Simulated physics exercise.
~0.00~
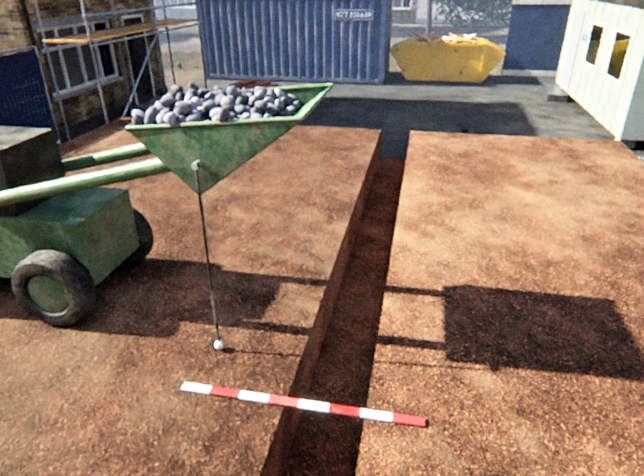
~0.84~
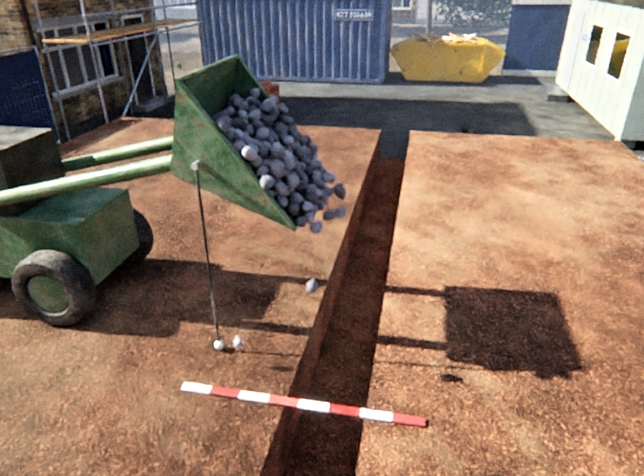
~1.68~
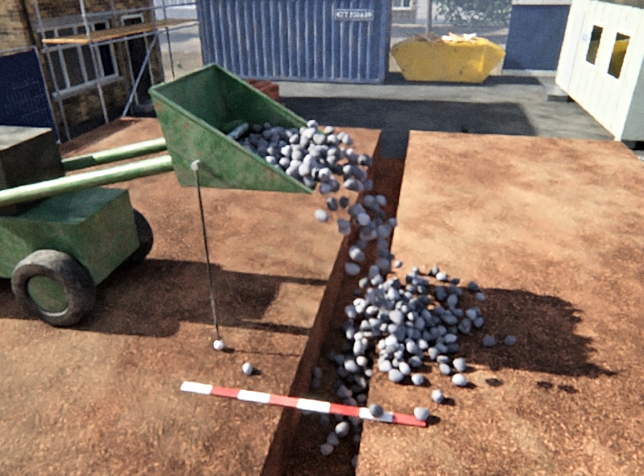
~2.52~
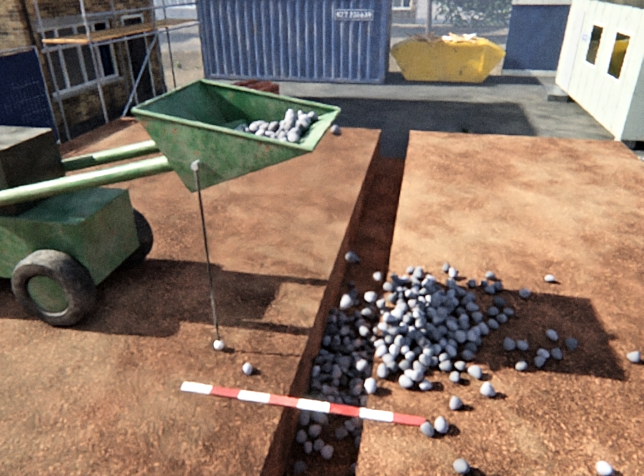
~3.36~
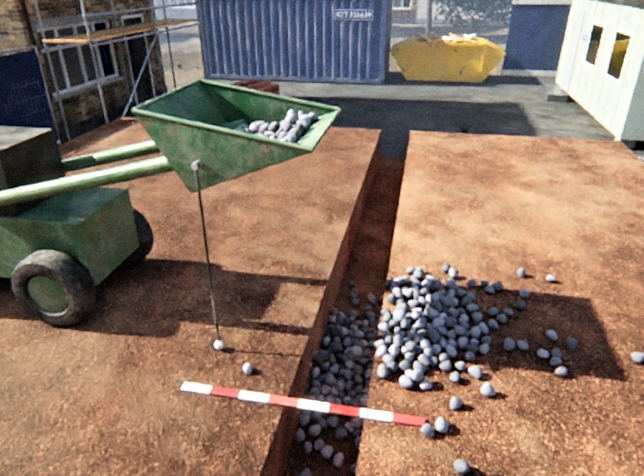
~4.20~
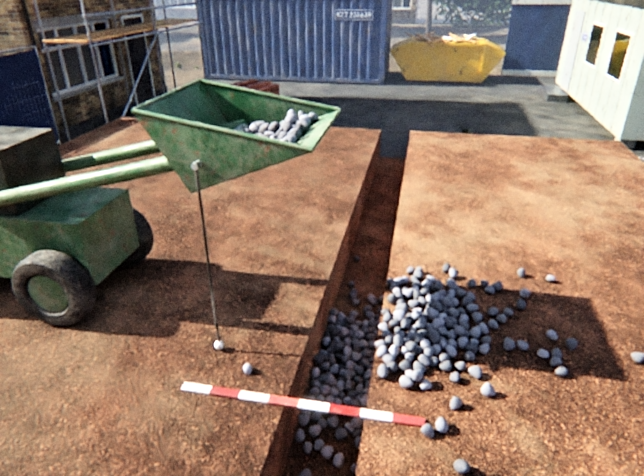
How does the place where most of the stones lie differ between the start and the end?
At the start the stones are piled in the raised green bucket on the left. By the end most lie lower and further right, in the trench and heaped on the ground just beyond it, with some left in the bucket.
Green loader bucket tipping grey stones into and beyond a dirt trench, then tilting back with some stones still inside.
